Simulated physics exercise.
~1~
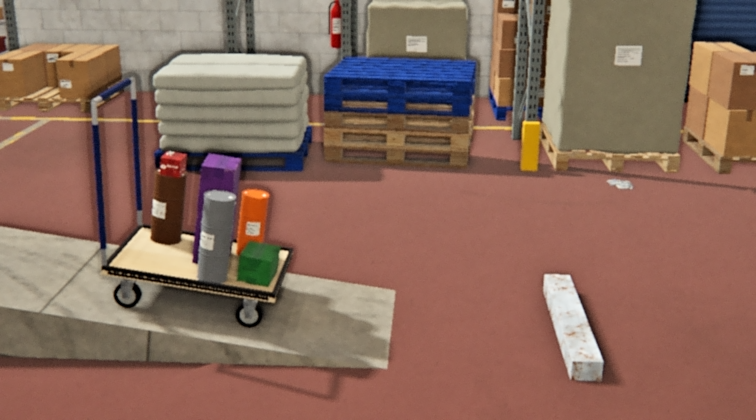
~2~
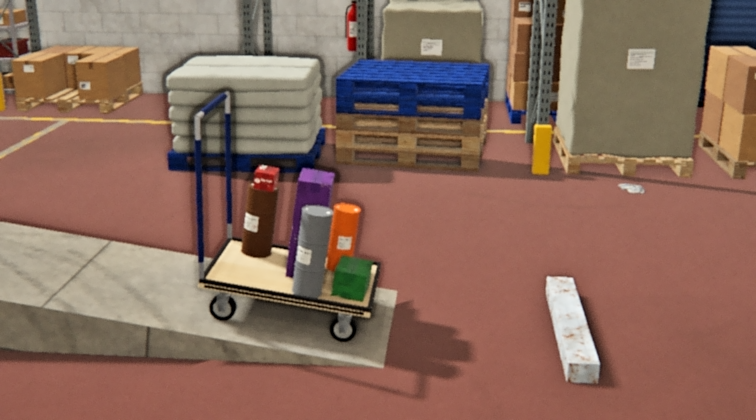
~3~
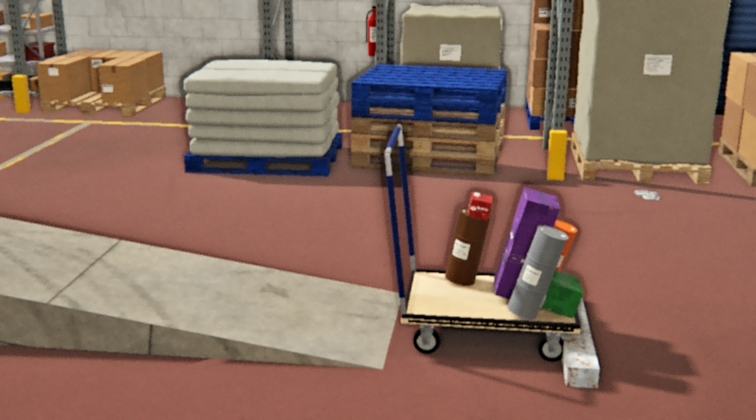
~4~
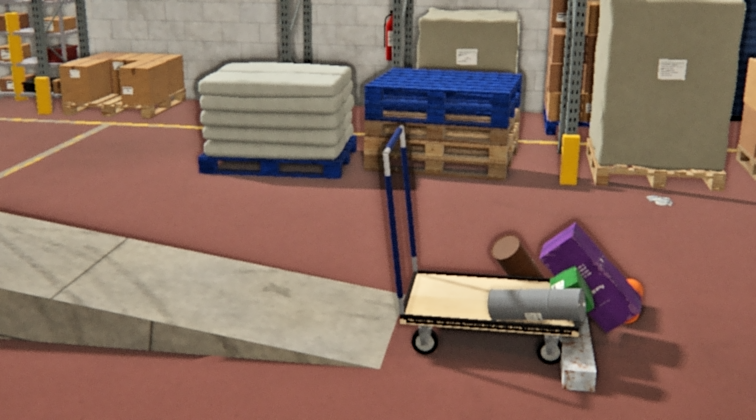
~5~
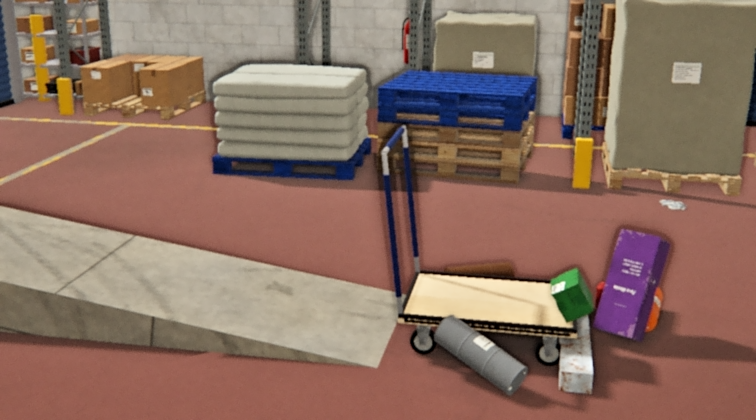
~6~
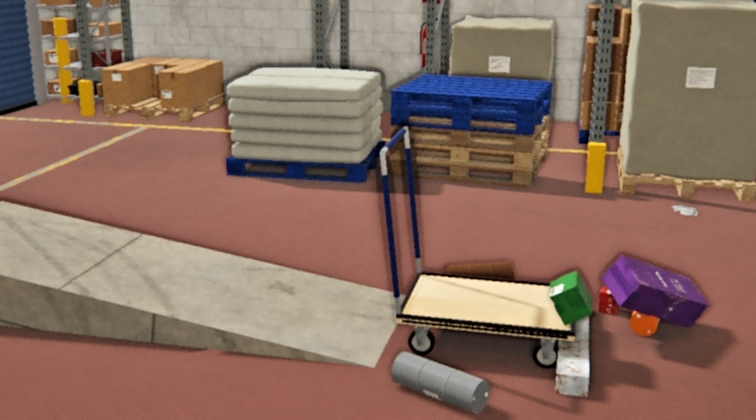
A loaded trolley rolls down a ramp, stops at a kerb, and its items topple.
